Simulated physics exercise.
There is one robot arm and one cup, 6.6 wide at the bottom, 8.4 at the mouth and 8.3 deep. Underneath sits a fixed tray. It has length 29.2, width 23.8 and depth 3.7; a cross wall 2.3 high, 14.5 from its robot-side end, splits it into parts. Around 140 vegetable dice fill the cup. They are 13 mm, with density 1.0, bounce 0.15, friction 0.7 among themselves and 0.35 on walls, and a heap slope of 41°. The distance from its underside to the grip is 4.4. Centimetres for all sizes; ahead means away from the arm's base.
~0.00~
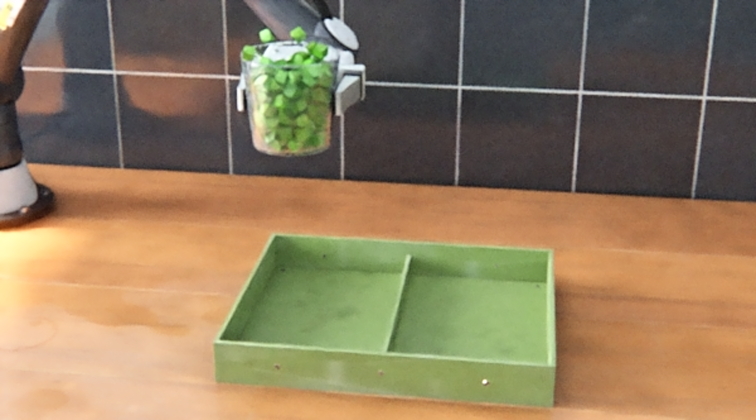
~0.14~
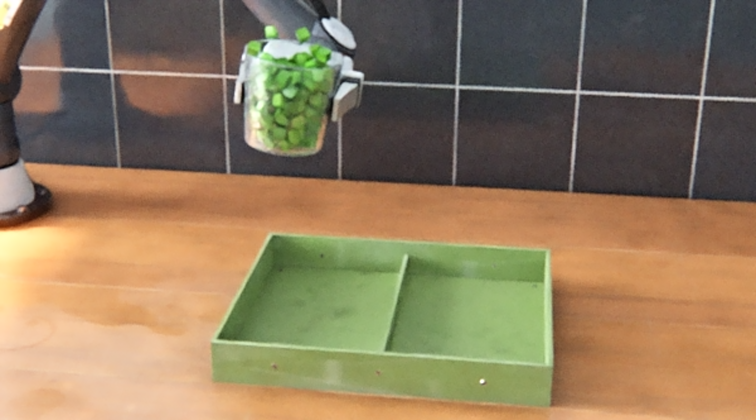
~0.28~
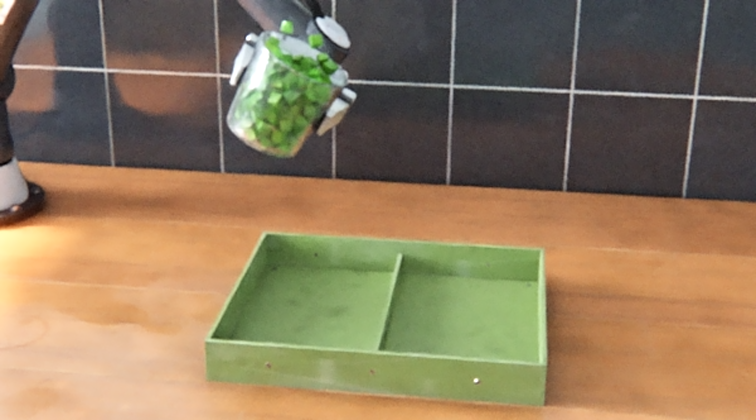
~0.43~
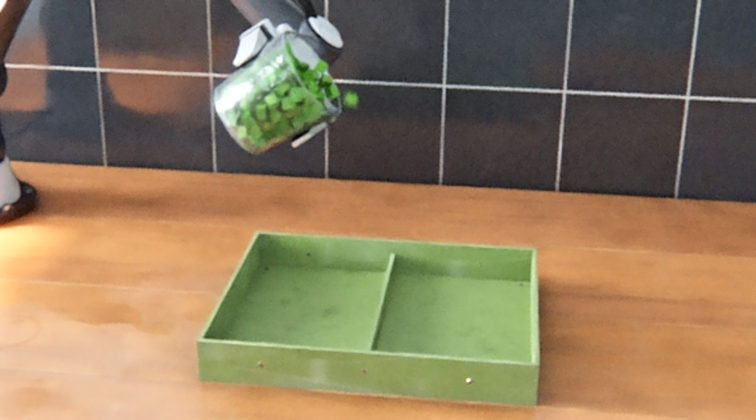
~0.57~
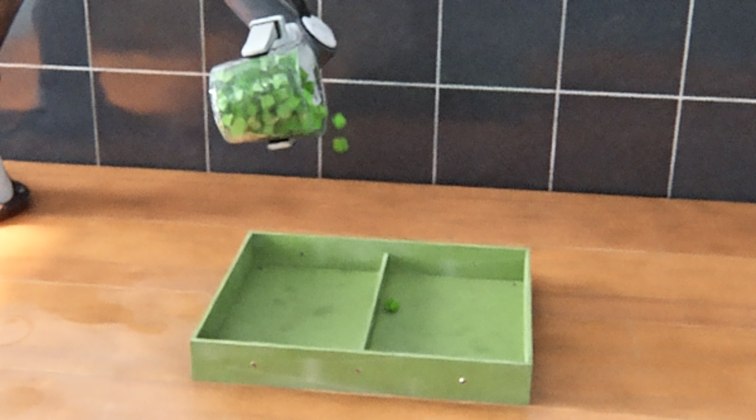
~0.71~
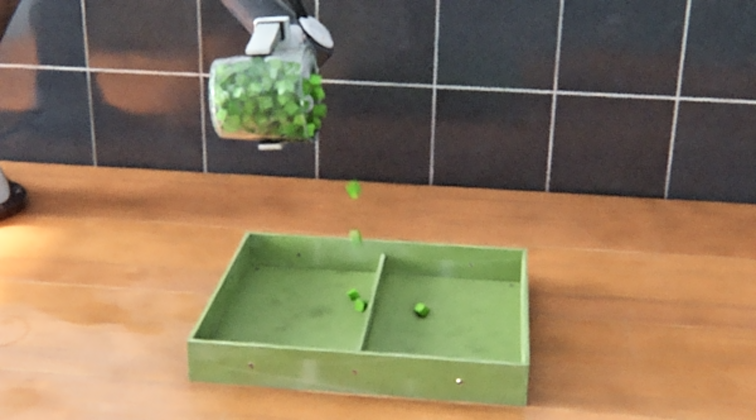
Robot arm tilting a clear cup of green vegetable dice onto its side, a few pieces dropping into a divided green tray.
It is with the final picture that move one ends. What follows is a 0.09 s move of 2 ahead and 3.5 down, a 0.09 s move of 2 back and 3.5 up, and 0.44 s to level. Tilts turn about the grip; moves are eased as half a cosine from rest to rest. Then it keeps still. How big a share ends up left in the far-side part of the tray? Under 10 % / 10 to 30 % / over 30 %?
10 to 30 %.
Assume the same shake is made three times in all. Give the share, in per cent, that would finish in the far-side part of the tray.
In that case it would be roughly 35 per cent.
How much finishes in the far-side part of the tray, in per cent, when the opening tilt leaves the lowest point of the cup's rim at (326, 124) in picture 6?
Some 10 per cent.
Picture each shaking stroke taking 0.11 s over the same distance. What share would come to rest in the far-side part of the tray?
Estimate for that case: 15 %.
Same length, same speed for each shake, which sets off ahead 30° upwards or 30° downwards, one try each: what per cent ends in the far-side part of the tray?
I'd say close to 95 percent for the first and close to 40 percent for the second.
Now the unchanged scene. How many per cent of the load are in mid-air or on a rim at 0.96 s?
That comes to about 13 per cent, more or less.
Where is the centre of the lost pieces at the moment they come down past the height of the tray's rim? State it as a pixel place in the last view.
Look at roughly (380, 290) in the last picture.
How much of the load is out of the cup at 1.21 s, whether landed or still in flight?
About 25 per cent so far.
After 0.96 s, tilted 79° forward, highest piece 25 above the table; 110 in the cup, 9 in the far-side part, 3 in the robot-side part, 18 in flight or on a rim.
After 1.21 s, tilted 15° forward, highest piece 26 above the table; 106 in the cup, 20 in the far-side part, 13 in the robot-side part, 1 in flight or on a rim.
After 1.53 s, level, highest piece 27 above the table; 106 in the cup, 21 in the far-side part, 13 in the robot-side part.
After 2.58 s, level, highest piece 27 above the table; 106 in the cup, 21 in the far-side part, 13 in the robot-side part.
In the end, 106 in the cup, 21 in the far-side part, 13 in the robot-side part. That is 15 % in the far-side part of the tray.
